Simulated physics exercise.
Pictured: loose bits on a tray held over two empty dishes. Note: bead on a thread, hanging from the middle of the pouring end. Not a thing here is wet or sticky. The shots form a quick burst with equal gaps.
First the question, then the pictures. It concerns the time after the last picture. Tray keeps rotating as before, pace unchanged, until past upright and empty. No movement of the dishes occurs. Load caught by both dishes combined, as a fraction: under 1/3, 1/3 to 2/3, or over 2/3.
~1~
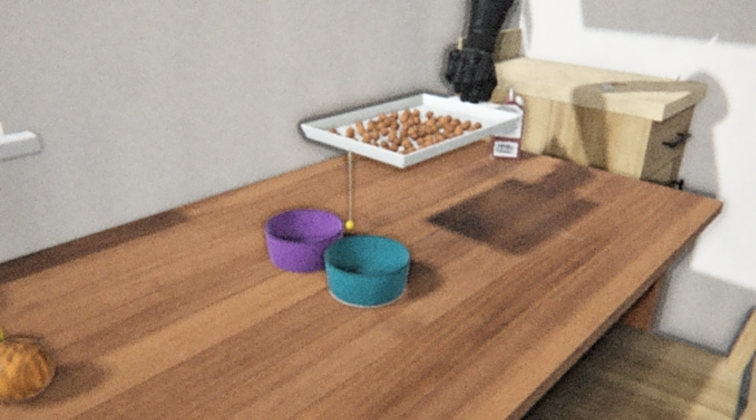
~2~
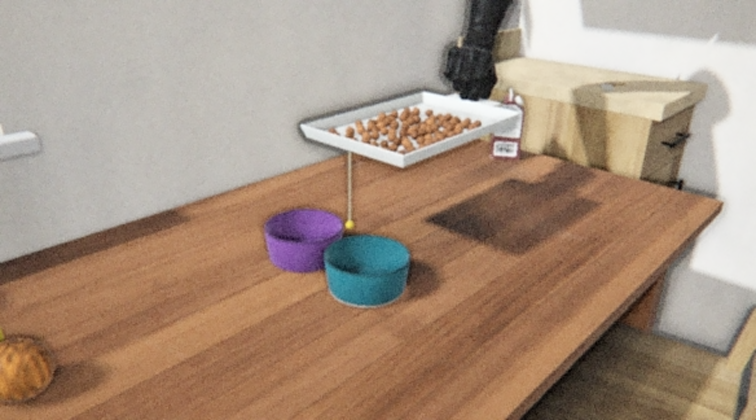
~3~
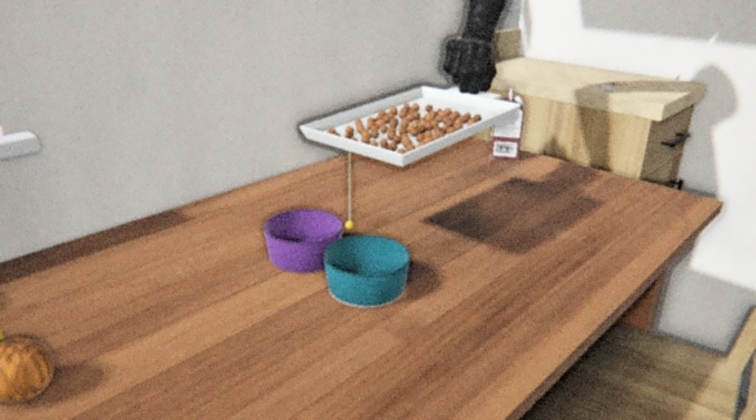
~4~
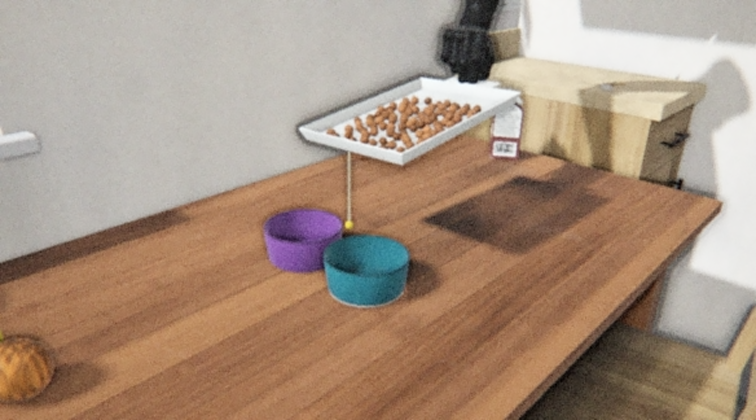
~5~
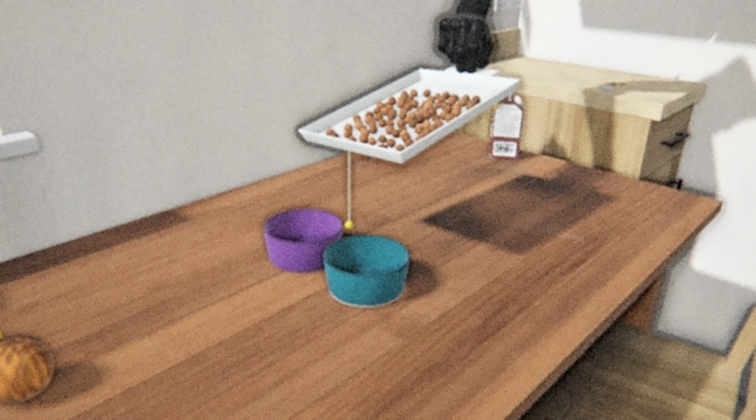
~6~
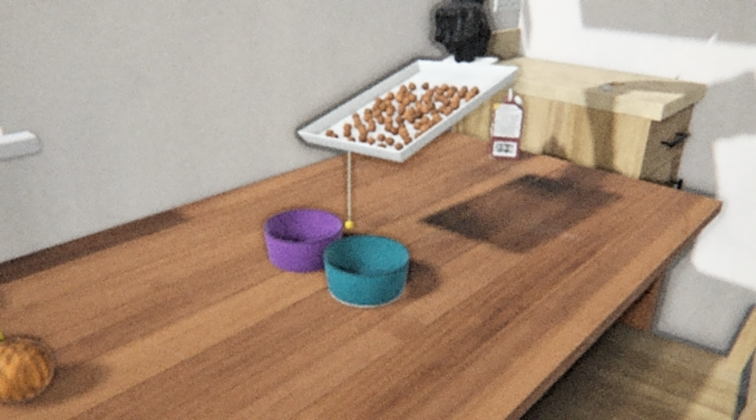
Goes beyond two thirds.
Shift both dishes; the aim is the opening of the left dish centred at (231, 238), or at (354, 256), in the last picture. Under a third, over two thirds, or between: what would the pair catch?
On the first try the answer is less than a third, and on the second it is less than a third.
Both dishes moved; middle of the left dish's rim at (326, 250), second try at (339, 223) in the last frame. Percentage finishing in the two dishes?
Around 30 % followed by around 20 %.
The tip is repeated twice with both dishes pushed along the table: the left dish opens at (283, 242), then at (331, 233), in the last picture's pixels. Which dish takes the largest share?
Run 1: The one on the left side. Run 2: The one on the left side.
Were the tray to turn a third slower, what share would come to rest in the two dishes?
It would be close to 80 per cent.
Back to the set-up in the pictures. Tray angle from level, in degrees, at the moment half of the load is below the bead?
A tilt of roughly 95°.
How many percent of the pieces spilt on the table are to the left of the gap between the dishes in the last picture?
Estimate: Near 90 per cent.
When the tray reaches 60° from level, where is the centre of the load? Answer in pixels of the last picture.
Centre estimate: (348, 118).
Soon after the last picture, tray tipped steeply; nearly all on the tray; a stray few in the air.
A little later, tray tipped right over; a small part on the tray; about half in the left dish; a small part outside both; about a third in the air.
Later still, tray tipped past a quarter turn; a stray few in the right dish; most in the left dish; about a quarter outside both.
At rest, tray tipped past a quarter turn; a stray few in the right dish; most in the left dish; about a quarter outside both.
